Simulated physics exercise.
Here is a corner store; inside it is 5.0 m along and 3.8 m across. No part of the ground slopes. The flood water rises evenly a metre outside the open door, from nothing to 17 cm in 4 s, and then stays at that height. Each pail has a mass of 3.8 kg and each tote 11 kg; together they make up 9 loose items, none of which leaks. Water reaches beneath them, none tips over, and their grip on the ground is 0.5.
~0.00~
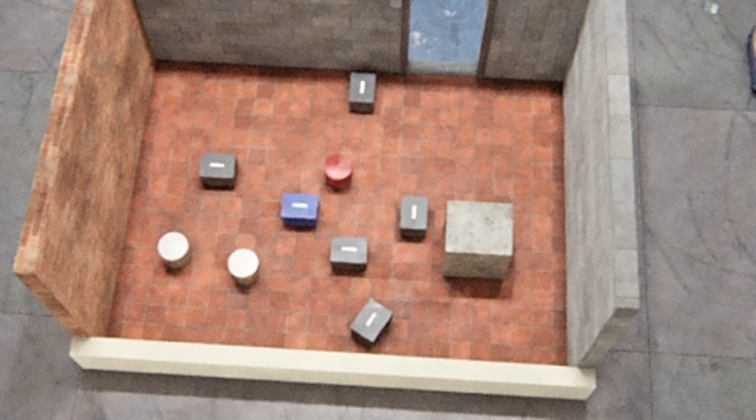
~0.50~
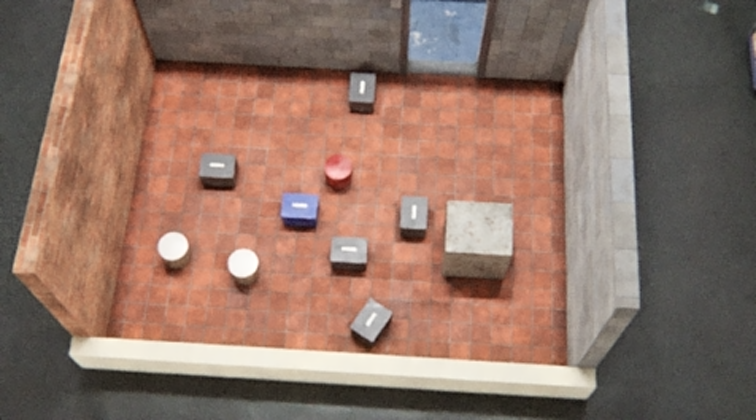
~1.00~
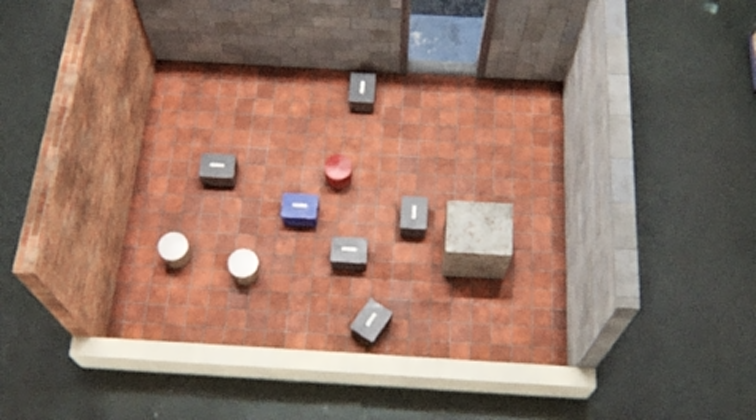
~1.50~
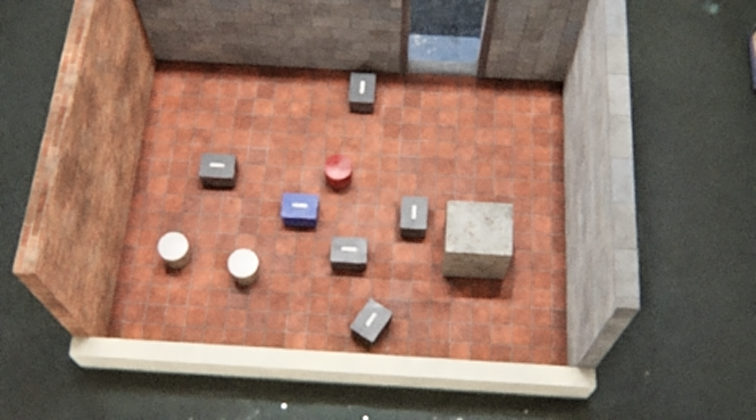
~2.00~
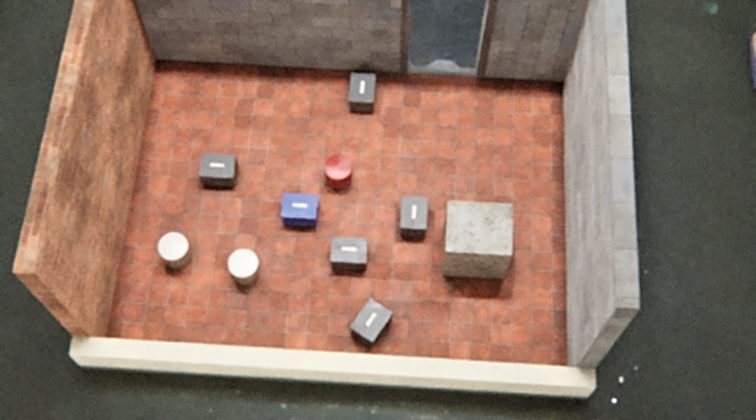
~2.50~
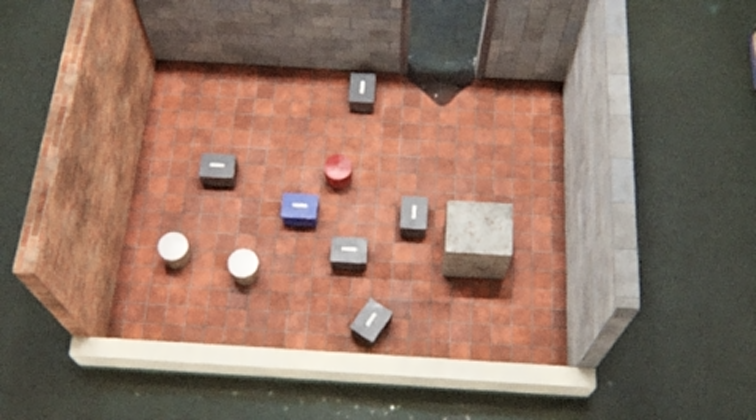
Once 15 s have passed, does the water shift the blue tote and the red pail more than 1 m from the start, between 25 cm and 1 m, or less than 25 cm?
Blue tote - less than 25 cm; red pail - between 25 cm and 1 m.
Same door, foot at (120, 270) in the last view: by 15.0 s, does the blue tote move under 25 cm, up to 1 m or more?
That would leave the blue tote practically in place.
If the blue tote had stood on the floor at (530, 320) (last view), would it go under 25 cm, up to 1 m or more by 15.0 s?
In that run it hardly drifts.
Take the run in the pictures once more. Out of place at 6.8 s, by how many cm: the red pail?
About 0 cm by then.
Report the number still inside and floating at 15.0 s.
At that time, 2.
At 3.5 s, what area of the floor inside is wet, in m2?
About 2.0 m2.
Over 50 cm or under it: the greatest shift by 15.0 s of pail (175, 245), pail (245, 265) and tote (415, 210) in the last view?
Well, in sequence it's lower, lower, greater.
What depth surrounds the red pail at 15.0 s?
Roughly 3 cm deep.
After 3.5 s the blue tote is near (300, 206), 0.0 m from its start, aground; the red pail is near (338, 167), 0.0 m from its start, aground; 0 afloat.
After 6.8 s the blue tote is near (300, 206), 0.0 m from its start, aground; the red pail is near (338, 167), 0.0 m from its start, aground; 0 afloat.
After 11.0 s the blue tote is near (300, 206), 0.0 m from its start, aground; the red pail is near (315, 159), 0.3 m from its start, aground; 0 afloat.
After 15.0 s the blue tote is near (300, 206), 0.0 m from its start, aground; the red pail is near (302, 148), 0.5 m from its start, aground; 2 afloat.
